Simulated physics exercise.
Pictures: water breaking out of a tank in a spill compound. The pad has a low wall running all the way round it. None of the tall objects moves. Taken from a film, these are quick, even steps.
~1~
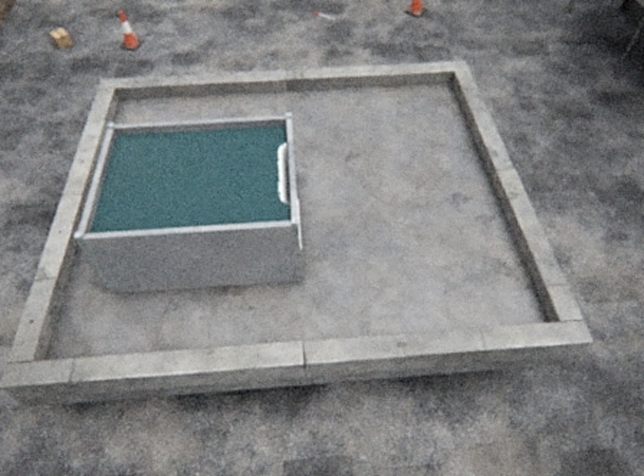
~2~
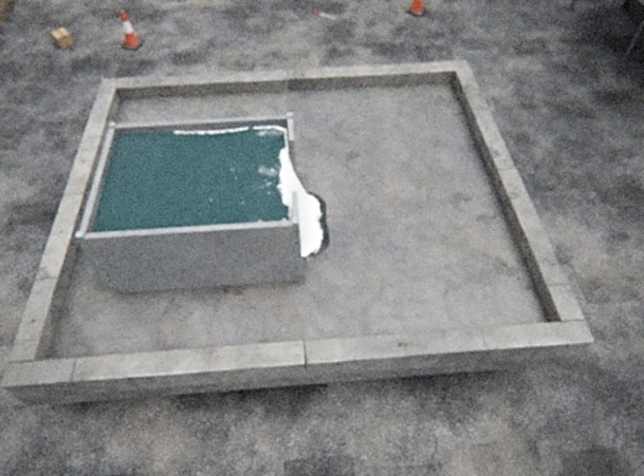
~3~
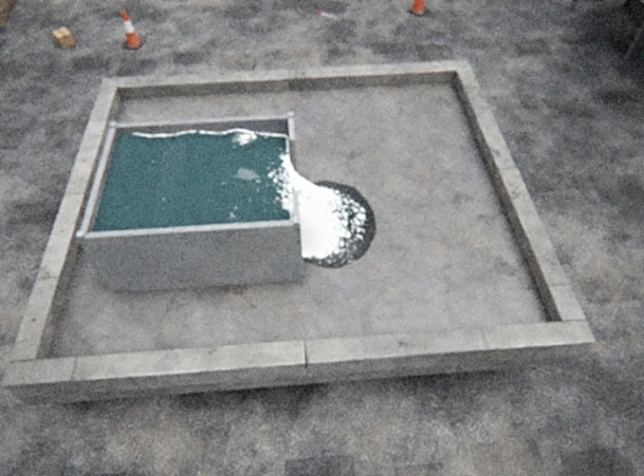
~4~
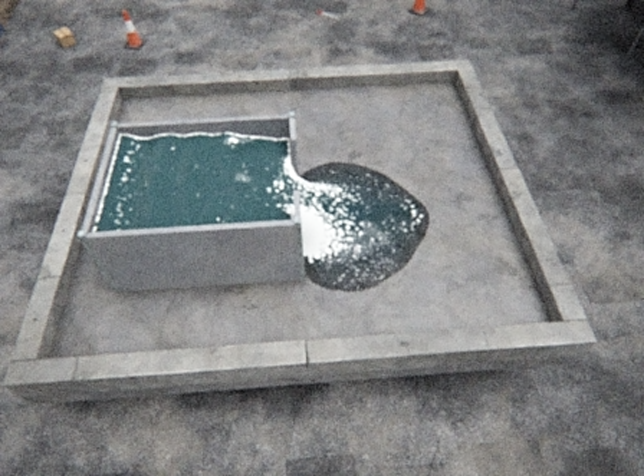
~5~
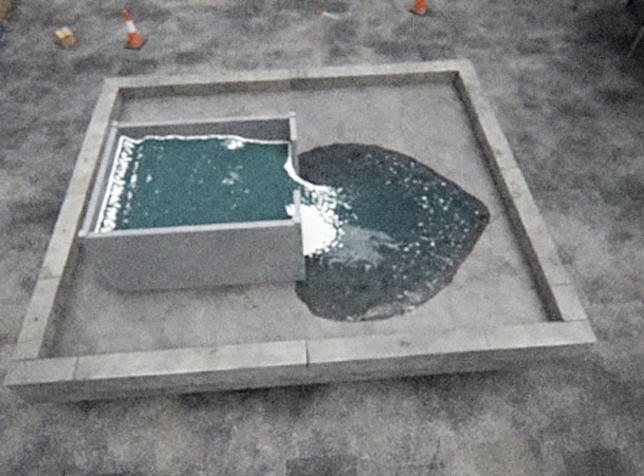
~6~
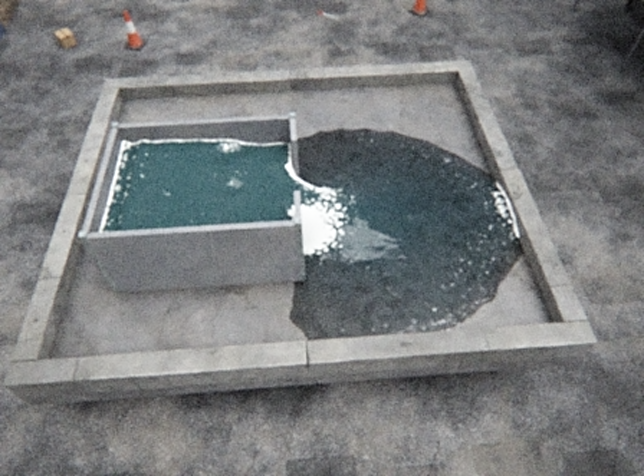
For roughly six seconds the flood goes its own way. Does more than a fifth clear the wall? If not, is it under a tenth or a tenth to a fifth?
The water that escapes is between one tenth and one fifth.
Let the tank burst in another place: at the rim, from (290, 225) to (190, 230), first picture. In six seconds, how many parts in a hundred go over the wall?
Close to 34 per cent, I reckon.
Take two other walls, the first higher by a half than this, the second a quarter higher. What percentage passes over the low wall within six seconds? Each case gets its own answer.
4 % then 8 %.
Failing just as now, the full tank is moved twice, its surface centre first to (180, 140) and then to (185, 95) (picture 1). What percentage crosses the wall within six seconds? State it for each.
So it's 10 in a hundred first and 12 in a hundred second.
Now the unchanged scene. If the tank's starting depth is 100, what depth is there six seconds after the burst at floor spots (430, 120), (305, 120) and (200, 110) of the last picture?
My figures are about 18, 8 and 4 percent.
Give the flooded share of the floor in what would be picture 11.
Estimate: Near 55 %.
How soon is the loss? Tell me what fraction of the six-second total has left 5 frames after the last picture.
Roughly 10 percent.
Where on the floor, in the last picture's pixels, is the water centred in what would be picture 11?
I'd place it roughly at (301, 223).
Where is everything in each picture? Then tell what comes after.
Still water in the water tank at (197, 176), in the first frame.
The front is at (313, 251), out from the gap at (293, 207), in the second frame.
The front is at (368, 231), out from the gap at (294, 207), in the third frame.
The front is at (422, 219), out from the gap at (295, 208), in the fourth frame.
Water pours out at (296, 207) and has run to (481, 216), in the fifth frame.
Water pours out at (296, 207) and has run to (517, 242), in the sixth frame.
A moment on, water covers 40 % of the floor; the low wall has let 0 % over.
Next, water covers 45 % of the floor; the low wall has let 1 % over.
Then, water covers 45 % of the floor; the low wall has let 10 % over.
Later, water covers 65 % of the floor; the low wall has let 14 % over.
In the end, water covers 80 % of the floor; the low wall has let 14 % over.
